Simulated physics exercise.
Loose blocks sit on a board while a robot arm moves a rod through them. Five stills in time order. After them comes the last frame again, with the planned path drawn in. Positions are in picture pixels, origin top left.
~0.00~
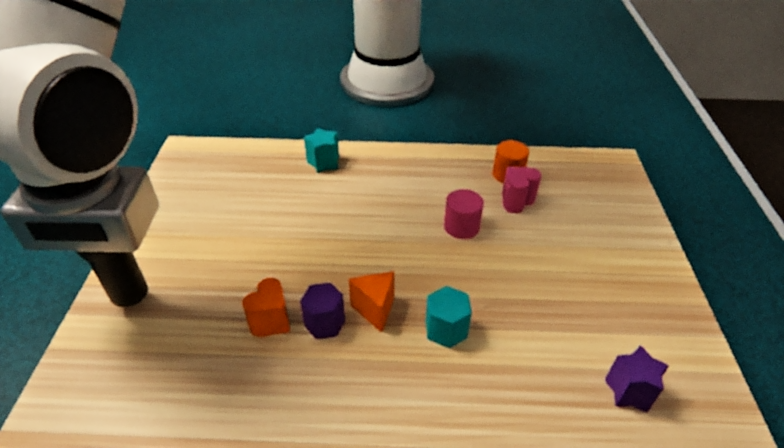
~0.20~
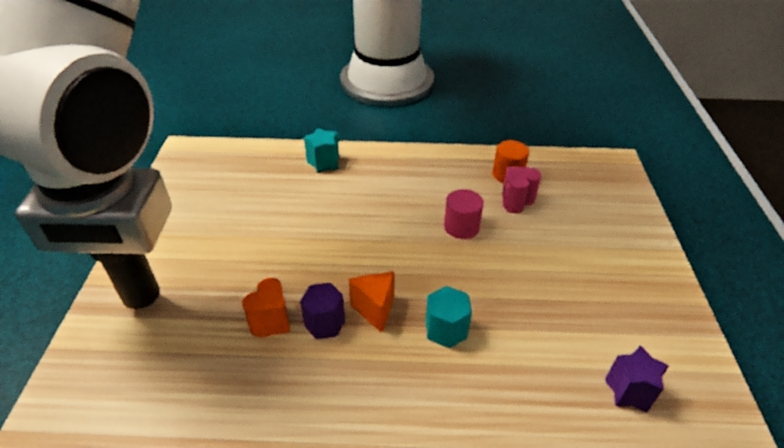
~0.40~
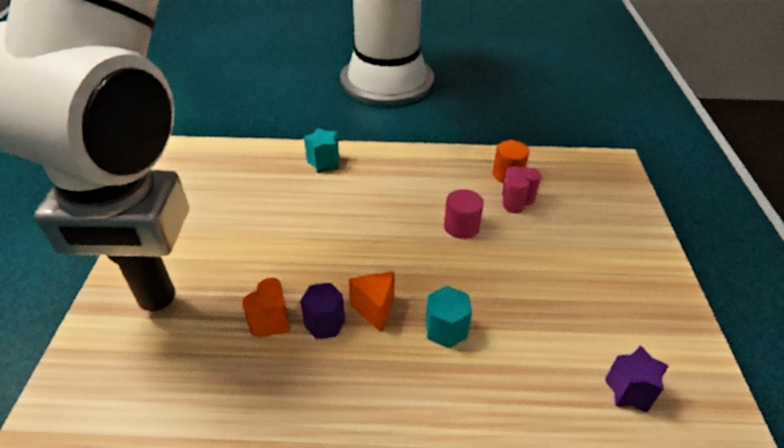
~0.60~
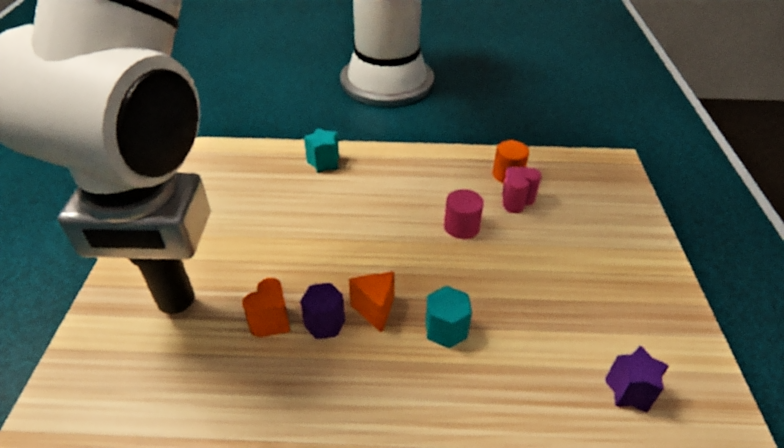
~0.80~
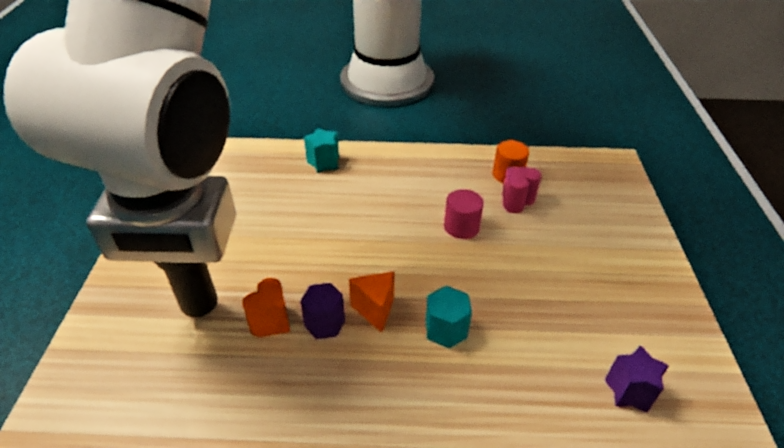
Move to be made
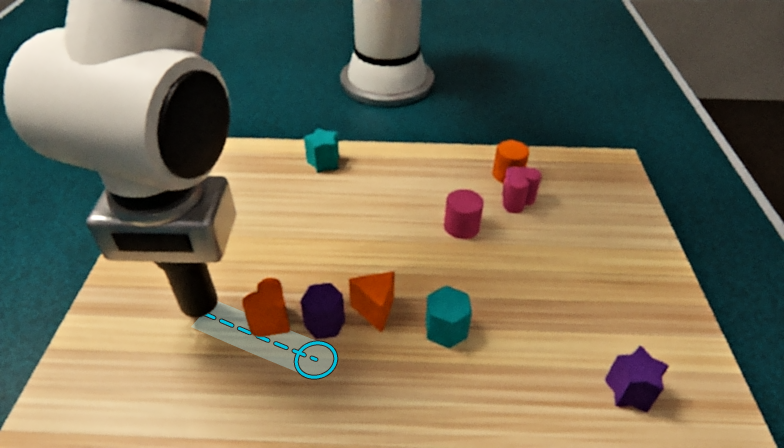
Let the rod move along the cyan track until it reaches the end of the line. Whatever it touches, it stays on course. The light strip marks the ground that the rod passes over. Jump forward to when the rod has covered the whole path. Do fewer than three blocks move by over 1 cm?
Yes, I think so.
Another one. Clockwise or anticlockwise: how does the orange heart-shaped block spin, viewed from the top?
My prediction: CCW.
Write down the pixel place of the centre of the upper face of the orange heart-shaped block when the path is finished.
The middle of the upper face of the orange heart-shaped block will lie at about (298, 296) in the picture.
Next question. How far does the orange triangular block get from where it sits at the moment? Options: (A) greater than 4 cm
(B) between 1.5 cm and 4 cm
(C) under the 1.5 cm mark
The answer is C.
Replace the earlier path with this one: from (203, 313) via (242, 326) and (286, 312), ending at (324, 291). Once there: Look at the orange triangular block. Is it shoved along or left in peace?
That block is shifted.
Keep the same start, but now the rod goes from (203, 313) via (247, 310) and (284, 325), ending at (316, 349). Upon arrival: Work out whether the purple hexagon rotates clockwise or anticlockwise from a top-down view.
From above, it looks like the purple hexagon goes counterclockwise.
The line goes from (203, 313) to (316, 360).
On the path given first. One third of the way, rod (236, 318); orange heart-shaped block (273, 295).
Two thirds of the way, rod (274, 334); orange heart-shaped block (295, 295), turned 85° anticlockwise; purple hexagon (333, 295).
At the end, rod (314, 350); orange heart-shaped block (298, 296), turned 110° anticlockwise; purple hexagon (338, 293), turned 15° clockwise; orange triangular block unmoved.
